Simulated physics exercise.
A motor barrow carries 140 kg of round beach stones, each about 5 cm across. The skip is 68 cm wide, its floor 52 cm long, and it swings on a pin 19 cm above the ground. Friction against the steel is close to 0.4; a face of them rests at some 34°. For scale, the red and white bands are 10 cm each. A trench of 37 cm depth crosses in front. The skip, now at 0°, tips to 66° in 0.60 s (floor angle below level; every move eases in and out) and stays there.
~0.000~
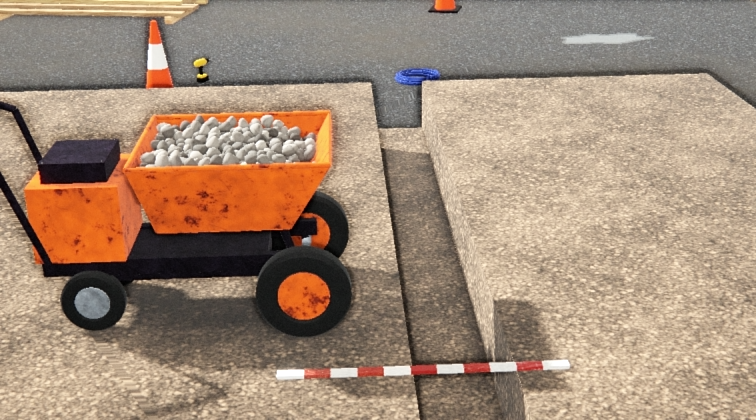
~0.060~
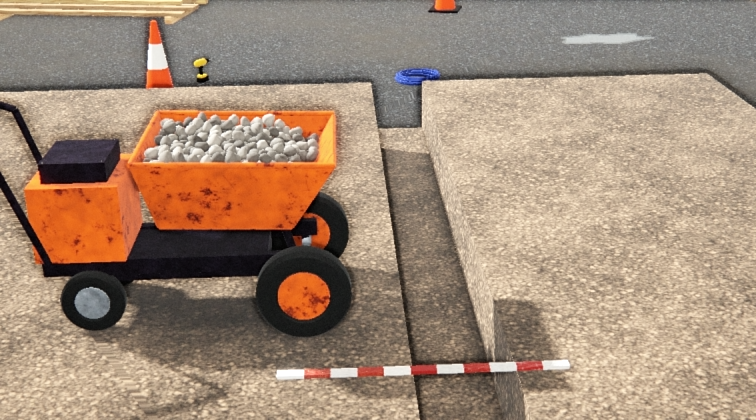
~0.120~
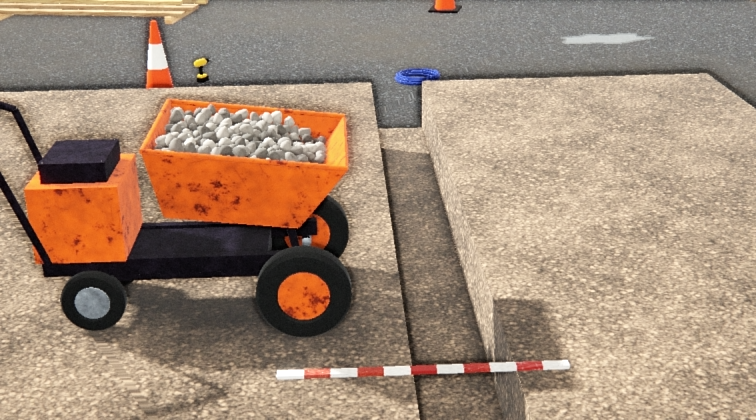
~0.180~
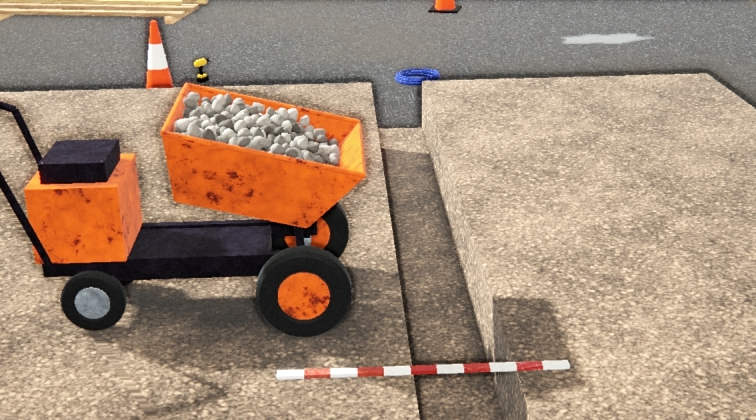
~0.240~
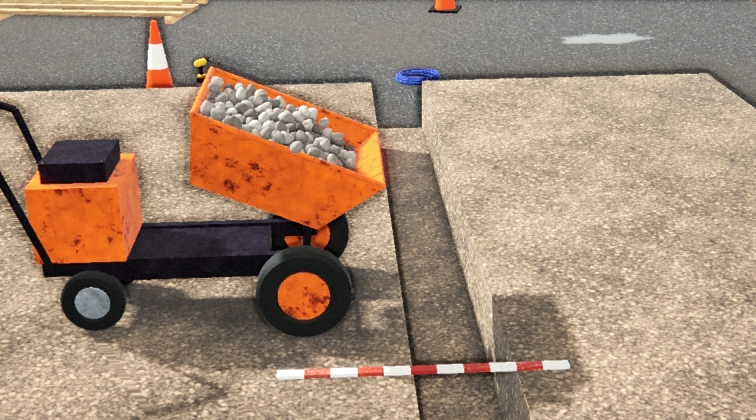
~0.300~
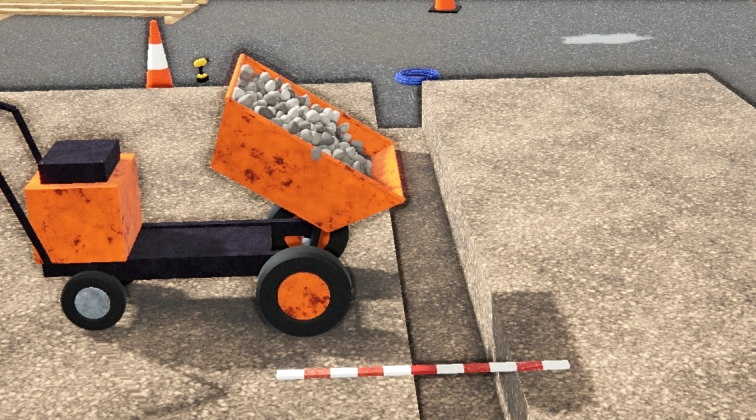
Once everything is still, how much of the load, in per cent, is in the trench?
Close to 42 in a hundred.
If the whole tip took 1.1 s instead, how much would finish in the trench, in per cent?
In that case some 60 per cent.
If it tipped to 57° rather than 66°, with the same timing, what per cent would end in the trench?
In that case some 25 per cent.
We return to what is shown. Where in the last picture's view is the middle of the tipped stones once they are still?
Near (513, 290).
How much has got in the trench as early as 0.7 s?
About 20 per cent by then.
After 0.4 s the floor is at 56°; 100 % in the skip; the foremost stones are at (417, 206).
After 0.7 s the floor is at 66°; 70 % in the skip, 19 % in the trench, 11 % past the trench; the foremost stones are at (541, 293).
After 1.0 s the floor is at 66°; 26 % in the skip, 22 % in the trench, 52 % past the trench; the foremost stones are at (700, 269).
After 3.0 s the floor is at 66°; 7 % in the skip, 42 % in the trench, 51 % past the trench; the foremost stones are past the picture's edge.
